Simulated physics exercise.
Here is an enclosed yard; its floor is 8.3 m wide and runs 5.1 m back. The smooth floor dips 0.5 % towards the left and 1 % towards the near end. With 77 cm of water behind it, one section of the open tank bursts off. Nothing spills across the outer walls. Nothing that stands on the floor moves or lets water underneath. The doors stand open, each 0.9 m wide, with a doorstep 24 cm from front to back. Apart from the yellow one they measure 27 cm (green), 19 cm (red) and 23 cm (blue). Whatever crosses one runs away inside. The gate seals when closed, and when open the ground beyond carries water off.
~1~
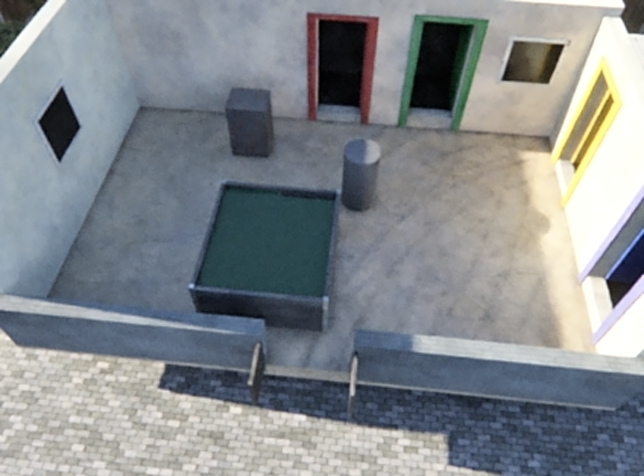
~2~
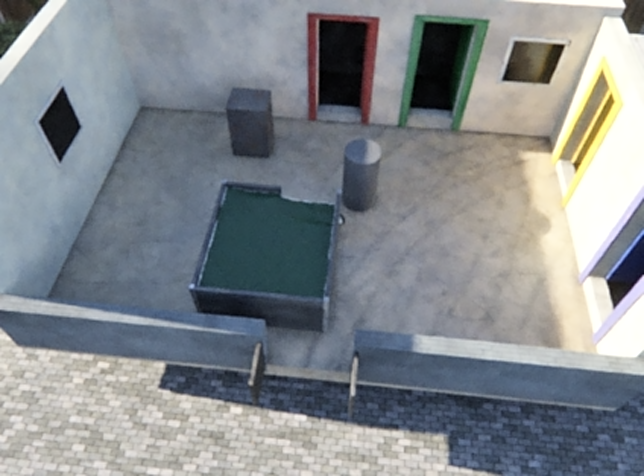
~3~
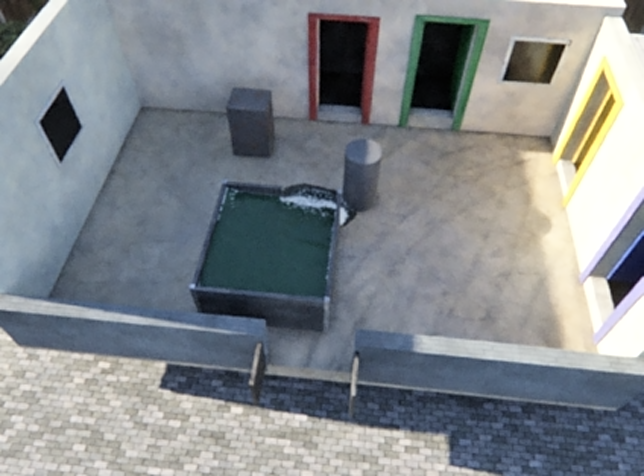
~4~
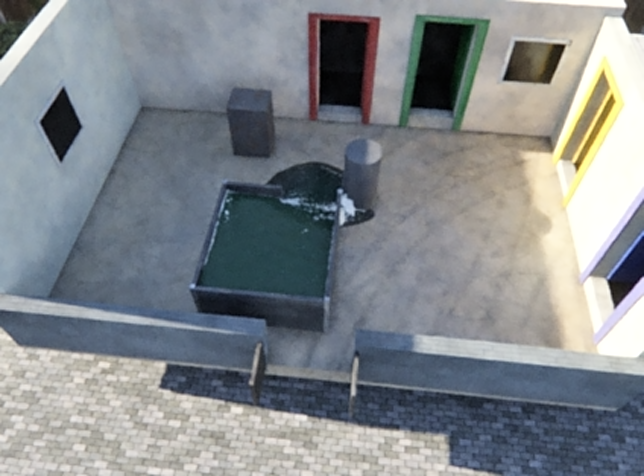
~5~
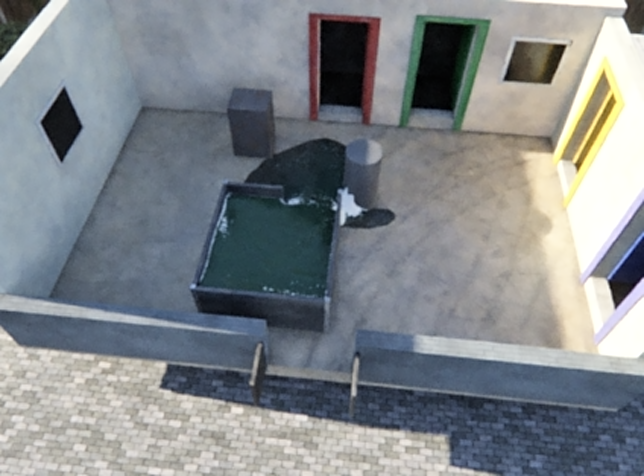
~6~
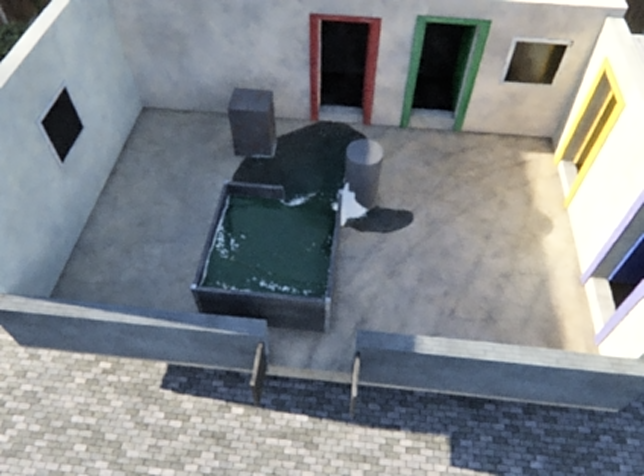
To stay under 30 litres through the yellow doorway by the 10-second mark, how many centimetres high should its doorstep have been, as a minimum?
Some 7.5 cm above the ground.
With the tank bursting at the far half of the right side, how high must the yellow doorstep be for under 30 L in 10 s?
Then roughly 16 cm.
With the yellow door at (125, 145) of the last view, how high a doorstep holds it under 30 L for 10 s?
Roughly 12.5 cm.
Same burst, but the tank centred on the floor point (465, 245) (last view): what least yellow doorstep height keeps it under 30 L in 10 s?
Then roughly 21 cm.
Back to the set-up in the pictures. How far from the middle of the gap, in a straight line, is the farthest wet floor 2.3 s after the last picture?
Roughly 5.2 m.
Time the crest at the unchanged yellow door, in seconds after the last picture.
Around 3.5 s.
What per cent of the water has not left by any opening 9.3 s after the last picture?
About 90 per cent.
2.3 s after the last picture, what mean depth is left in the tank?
Roughly 35 cm on average.
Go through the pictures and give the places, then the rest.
In the first picture, still water, 77 cm deep, in the open tank at (271, 239); the yellow door at (581, 141) is dry.
In the second picture, water pours out on the far side and has run 0.3 m, to a hidden place; about 9 cm deep outside, 77 cm at the back.
In the third picture, the front is at (299, 188), 0.8 m from the gap on the far side; 0.8 m2 of floor is wet, 77 cm left at the back.
In the fourth picture, the front is at (313, 165), 1.4 m from the gap on the far side; 1.8 m2 of floor is wet, 77 cm left at the back.
In the fifth picture, the front is at (321, 142), 2.1 m from the gap on the far side; 3.3 m2 of floor is wet, 74 cm left at the back.
In the sixth picture, water pours out on the far side and has run 2.6 m, to (324, 124); about 5 cm deep outside, 66 cm at the back; 3.0 m in a straight line remain to the yellow door at (584, 142).
Then, 0.7 s after the last picture water covers 20 % of the floor, deepest (40 cm) near (319, 218); it has not reached the yellow door.
Then, 2.3 s after the last picture water covers 45 % of the floor, deepest (27 cm) near (294, 138); 4 cm at the yellow door, 0 litres in over its 15 cm doorstep.
Then, 9.3 s after the last picture water covers 95 % of the floor, deepest (13 cm) near (37, 325); 5 cm at the yellow door, 0 litres in over its 15 cm doorstep.
At the yellow door as built, the water peaked near 12 cm, 3.3 s after the last picture.
Run again over the same 10 s with other heights there, 44 litres in over 6.5 cm, 13 litres over 9 cm. The limit of 30 litres is kept from about 7.5 cm up.
